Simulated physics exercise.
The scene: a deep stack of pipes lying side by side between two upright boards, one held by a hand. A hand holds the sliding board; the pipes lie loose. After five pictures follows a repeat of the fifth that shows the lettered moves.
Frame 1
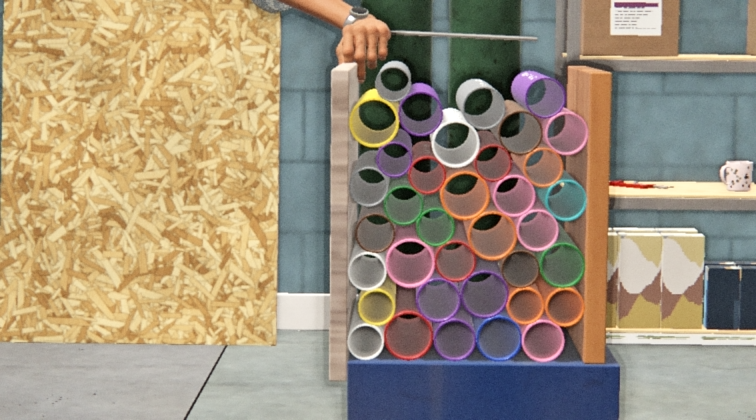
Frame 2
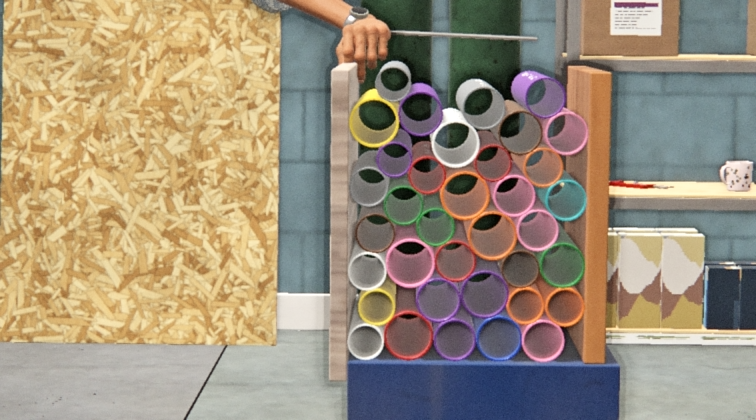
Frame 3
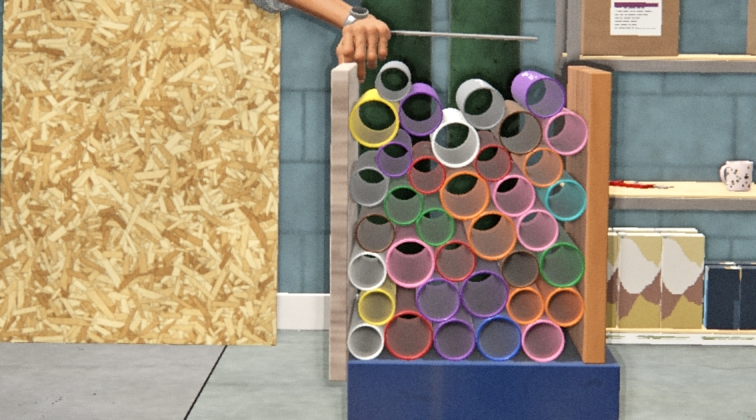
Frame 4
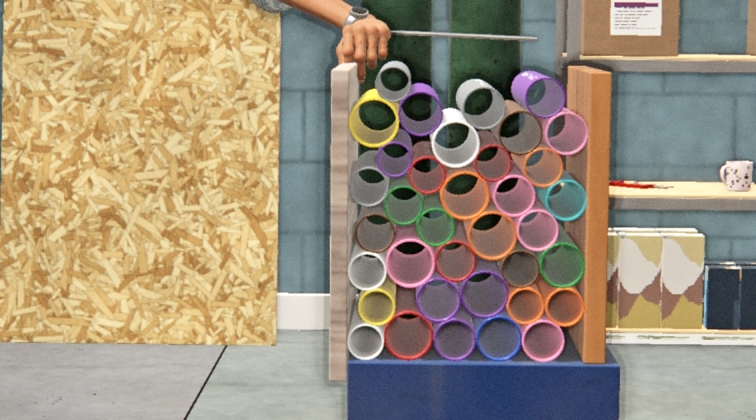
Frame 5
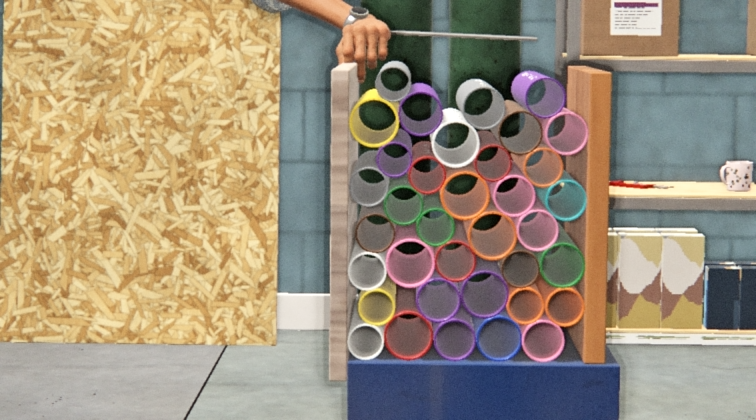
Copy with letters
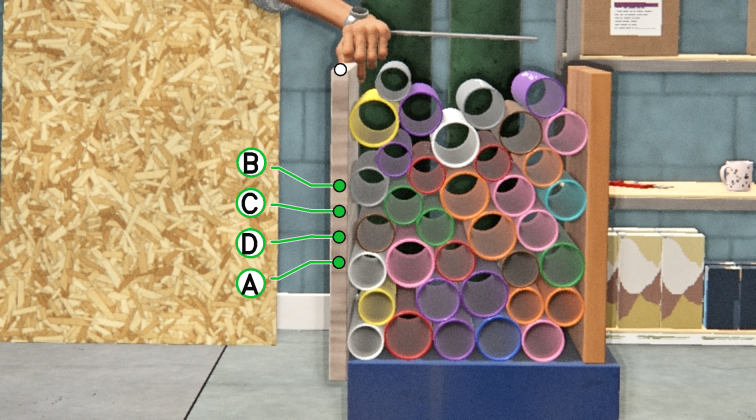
A deep stack of colorful pipes sat between two upright boards on a blue base, while a hand gripped the top of the left board; nothing visibly moved the whole time.
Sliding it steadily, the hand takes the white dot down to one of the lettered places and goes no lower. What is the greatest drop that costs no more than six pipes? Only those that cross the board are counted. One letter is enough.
Mark D is as low as it can go.
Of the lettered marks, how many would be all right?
The number is three.
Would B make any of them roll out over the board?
Yes.
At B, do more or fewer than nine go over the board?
At B, fewer than nine.
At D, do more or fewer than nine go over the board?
At D, fewer than nine.
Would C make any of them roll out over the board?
Yes.
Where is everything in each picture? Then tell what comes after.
The first frame shows an orange pipe (465, 196); an orange pipe (543, 168); a brown pipe (520, 132).
The second frame shows a brown pipe (520, 132); a grey pipe (393, 85).
The third frame shows side board (345, 210); a white pipe (366, 341).
The fourth frame shows a yellow pipe (377, 307); a white pipe (367, 272).
The fifth frame shows a brown pipe (375, 233); an orange pipe (465, 196); an orange pipe (543, 168).
On the marked copy, A at (339, 263); B at (339, 186); C at (339, 212); D at (339, 237); the white dot at (340, 70).
With D. Early on, top of the board (349, 142).
Further on, top of the board (348, 225).
At the end, top of the board (348, 237), five out over the board.
As for the rest, A more than six out over the board; B two out over the board; C two out over the board.
